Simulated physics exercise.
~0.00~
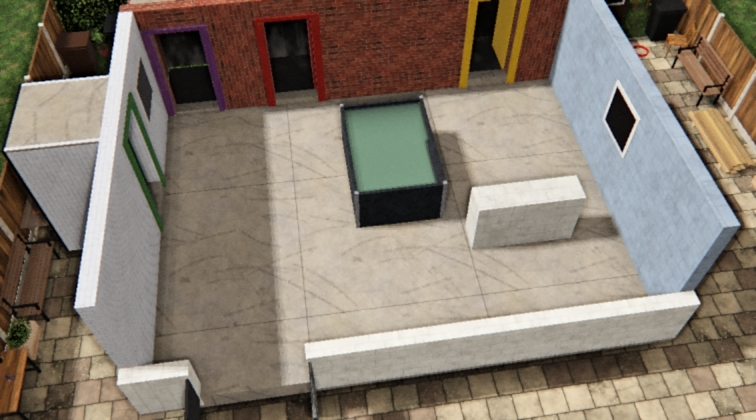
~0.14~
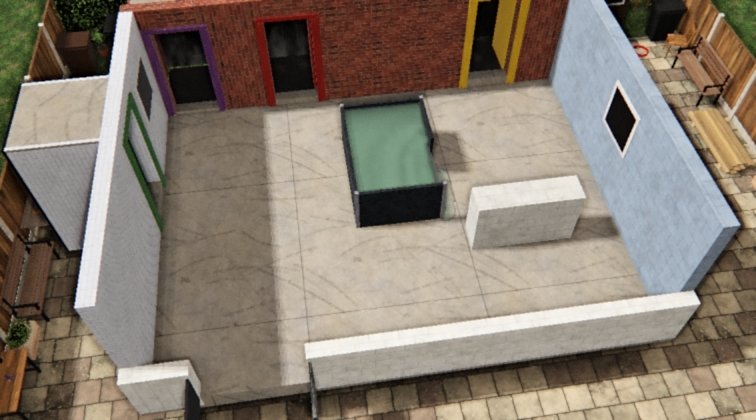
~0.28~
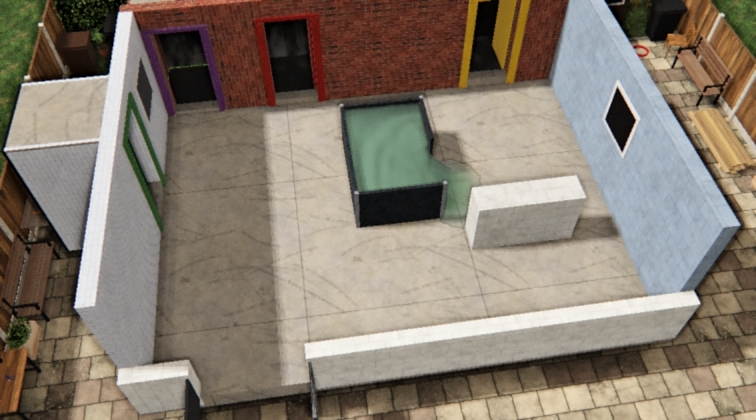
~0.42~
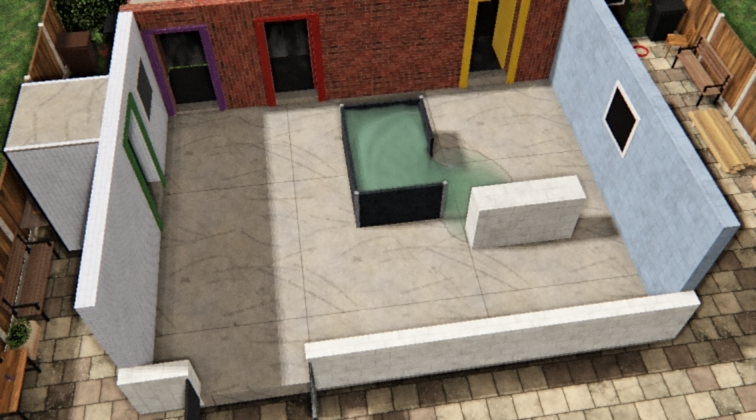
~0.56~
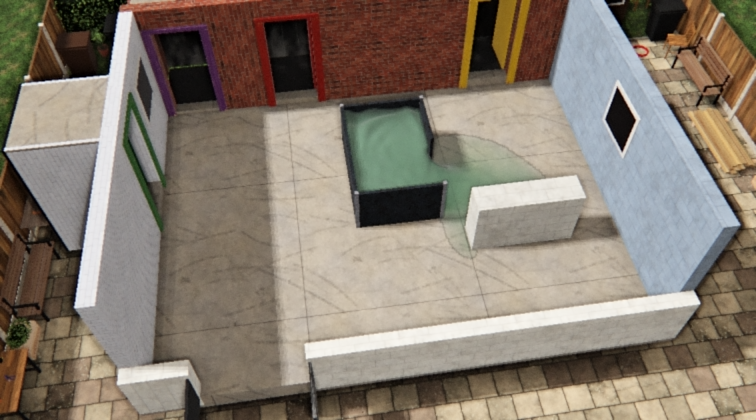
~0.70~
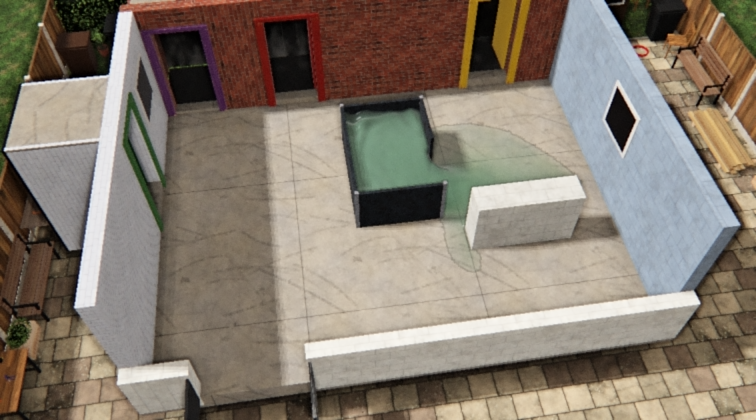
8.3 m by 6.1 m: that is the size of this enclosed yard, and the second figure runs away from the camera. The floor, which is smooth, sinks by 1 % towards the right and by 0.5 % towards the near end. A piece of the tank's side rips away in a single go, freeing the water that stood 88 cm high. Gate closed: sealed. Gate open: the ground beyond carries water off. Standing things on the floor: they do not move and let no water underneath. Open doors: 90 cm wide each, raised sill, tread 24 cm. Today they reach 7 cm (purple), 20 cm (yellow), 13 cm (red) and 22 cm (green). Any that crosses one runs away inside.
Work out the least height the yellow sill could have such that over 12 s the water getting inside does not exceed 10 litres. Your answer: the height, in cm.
The least height is about 20 cm.
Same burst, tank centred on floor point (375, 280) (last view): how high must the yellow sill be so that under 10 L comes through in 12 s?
In this case, 19 cm or so.
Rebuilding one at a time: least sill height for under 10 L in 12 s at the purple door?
Purple: Roughly 7.5 cm.
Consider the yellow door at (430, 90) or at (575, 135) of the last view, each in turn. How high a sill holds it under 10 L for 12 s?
Minimums: Roughly 5.5 cm and 26 cm.
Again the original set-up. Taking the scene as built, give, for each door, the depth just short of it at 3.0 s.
In cm: Purple 0, yellow 24, red 0, green 0.
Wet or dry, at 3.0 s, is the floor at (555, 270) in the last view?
At that moment it's submerged.
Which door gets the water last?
The answer is the green door.
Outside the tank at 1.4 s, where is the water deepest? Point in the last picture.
Look close to (602, 196).
After 1.4 s water covers 20 % of the floor, deepest (58 cm) near (602, 196); it has not reached the yellow door.
After 3.0 s water covers 35 % of the floor, deepest (42 cm) near (550, 83); 24 cm at the yellow door, 1 litre in over its 20 cm sill.
After 12.0 s water covers 100 % of the floor, deepest (12 cm) near (649, 321); 7 cm at the yellow door, 10 litres in over its 20 cm sill.
At the yellow door as built, the water arrived by 1.5 s and peaked near 24 cm at 3.2 s.
With a sill of 17.5 cm, 16 litres would have come in within the 12 s; with 24 cm, 4 litres. So under 10 litres takes about 20 cm.
